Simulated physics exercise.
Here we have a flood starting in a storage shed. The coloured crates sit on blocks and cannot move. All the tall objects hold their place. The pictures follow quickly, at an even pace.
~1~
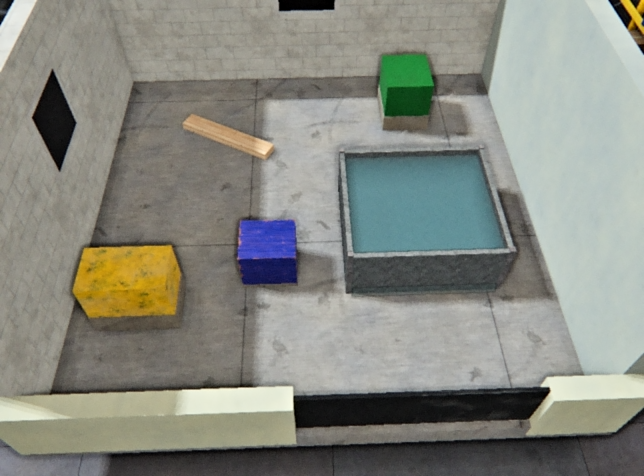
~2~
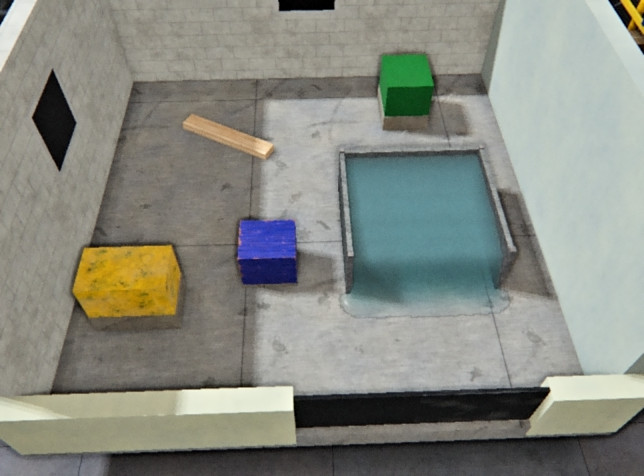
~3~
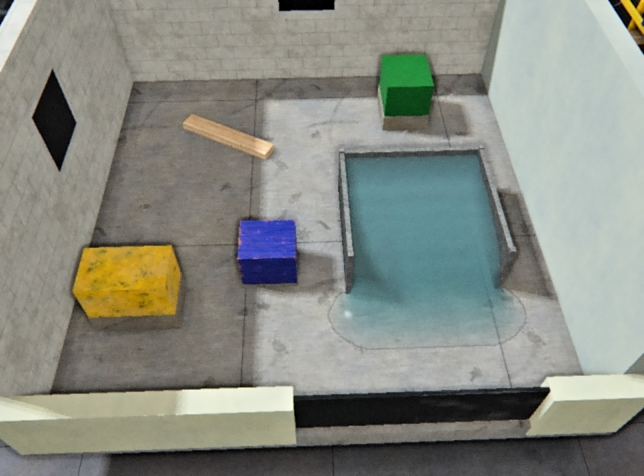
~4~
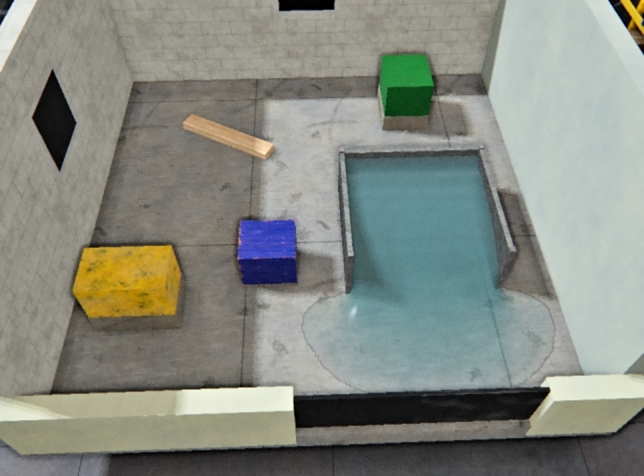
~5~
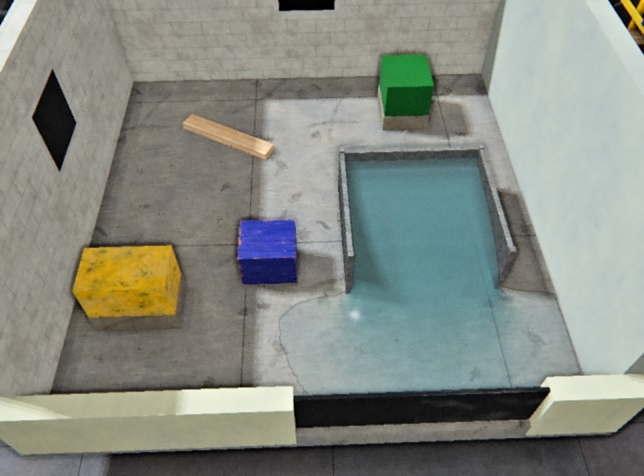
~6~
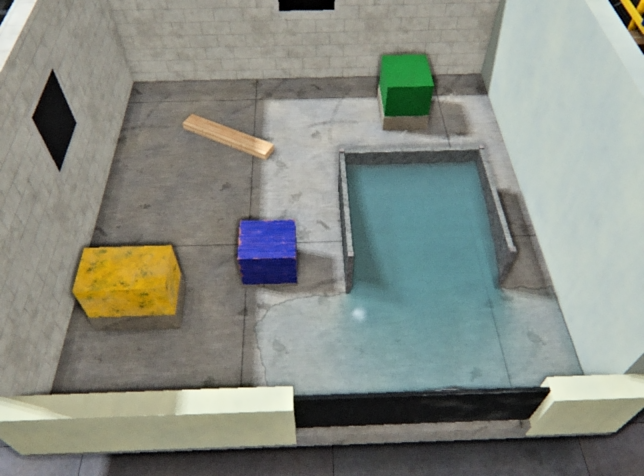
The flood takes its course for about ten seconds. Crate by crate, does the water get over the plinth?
In the end: The yellow crate stays dry; the blue crate gets wet; the green crate stays dry.
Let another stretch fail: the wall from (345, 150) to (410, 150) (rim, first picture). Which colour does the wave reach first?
The green-painted one.
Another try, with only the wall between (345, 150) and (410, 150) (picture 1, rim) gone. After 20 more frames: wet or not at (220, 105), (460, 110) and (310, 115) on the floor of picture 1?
As listed: Flooded, covered, wet.
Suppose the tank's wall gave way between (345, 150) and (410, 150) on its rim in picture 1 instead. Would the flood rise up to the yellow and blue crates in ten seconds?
Then: The yellow one remains dry, the blue one is soaked.
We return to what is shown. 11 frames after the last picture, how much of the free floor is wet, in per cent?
Some 30 per cent.
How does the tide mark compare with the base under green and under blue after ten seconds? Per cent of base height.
Roughly 40 per cent, then 270 per cent.
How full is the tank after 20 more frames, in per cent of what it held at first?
Some 16 per cent.
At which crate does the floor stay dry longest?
That is the green-painted one.
A moment on, water covers 20 % of the floor; the yellow crate not reached, the blue crate not reached, the green crate not reached.
Next, water covers 30 % of the floor; the yellow crate water round its plinth, the blue crate not reached, the green crate not reached.
Then, water covers 55 % of the floor; the yellow crate water round its plinth, the blue crate water round its plinth, the green crate water round its plinth.
Later, water covers 85 % of the floor; the yellow crate water round its plinth, the blue crate water round its plinth, the green crate water round its plinth.
In the end, water covers 100 % of the floor; the yellow crate stayed above the water, the blue crate was topped, the green crate stayed above the water.
